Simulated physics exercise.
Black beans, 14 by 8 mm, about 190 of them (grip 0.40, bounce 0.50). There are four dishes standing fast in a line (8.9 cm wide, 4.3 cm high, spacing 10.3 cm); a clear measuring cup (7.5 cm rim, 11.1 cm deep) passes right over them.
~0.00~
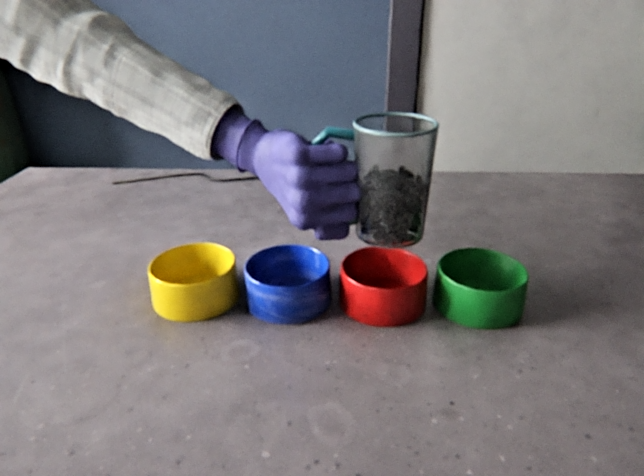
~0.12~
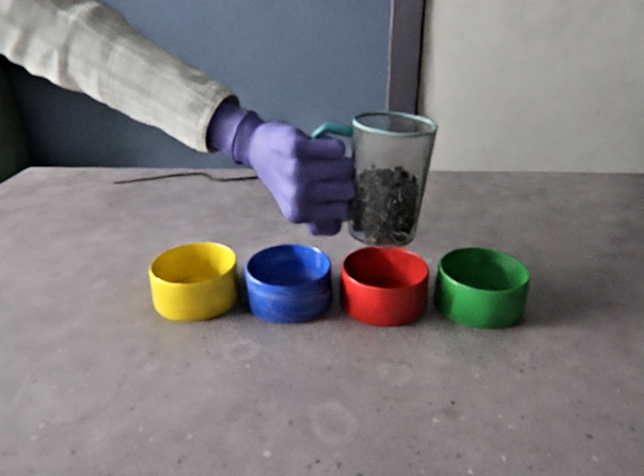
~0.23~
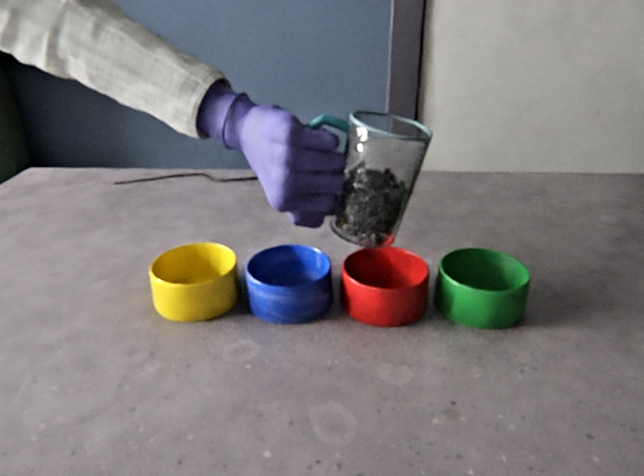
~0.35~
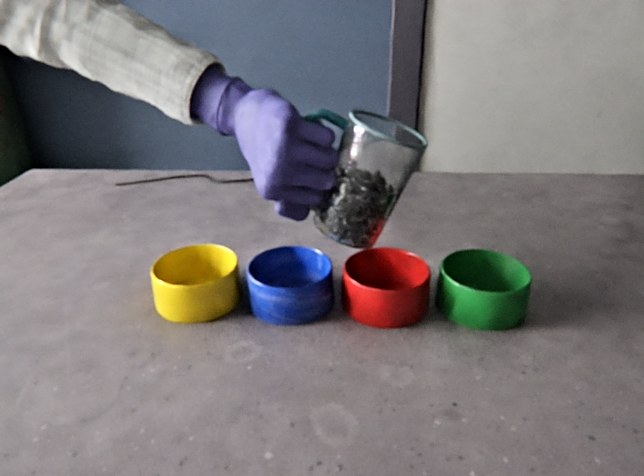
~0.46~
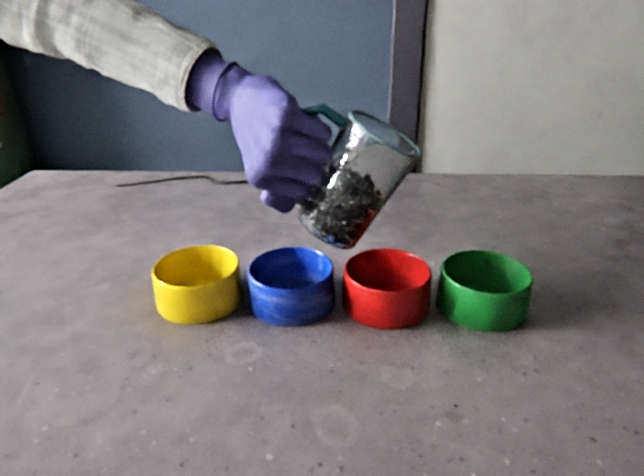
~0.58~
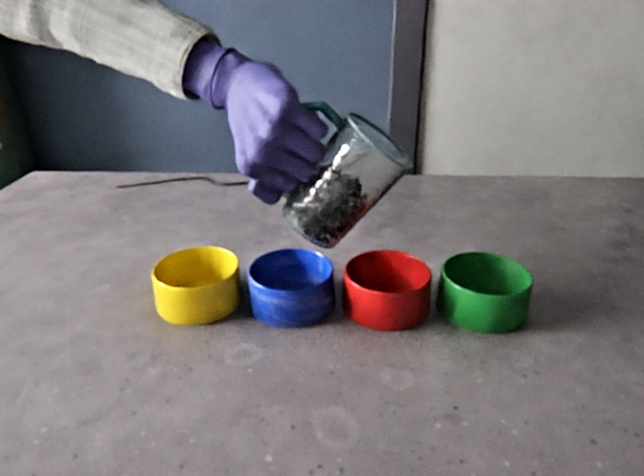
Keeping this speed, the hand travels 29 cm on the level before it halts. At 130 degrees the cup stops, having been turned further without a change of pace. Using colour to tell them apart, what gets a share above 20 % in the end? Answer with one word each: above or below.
Red below, blue above, green below, yellow below, counter below.
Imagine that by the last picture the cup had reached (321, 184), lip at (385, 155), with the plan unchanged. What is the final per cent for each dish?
Dish by dish: Red 0 percent, blue 0 percent, green 0 percent, yellow 100 percent.
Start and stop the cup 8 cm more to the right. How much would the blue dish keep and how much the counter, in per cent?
In that case, blue: 10; counter: 30.
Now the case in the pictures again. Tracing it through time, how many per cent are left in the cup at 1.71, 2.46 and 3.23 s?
Series: 75 / 0 / 0 per cent.
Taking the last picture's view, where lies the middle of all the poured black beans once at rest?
Roughly (287, 284).
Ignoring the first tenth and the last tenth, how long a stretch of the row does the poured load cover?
Roughly 5 centimetres.
Then, at 1.71 s, tilt 120 degrees; cup holds 75 %, blue 20 %.
Then, at 2.46 s, tilt 130 degrees; cup holds 0 %, blue 95 %.
Then, at 3.23 s, tilt 130 degrees; cup holds 0 %, blue 95 %.
At rest (3.5 s), red 0 %, blue 95 %, green 0 %, yellow 0 %, counter 0 %.
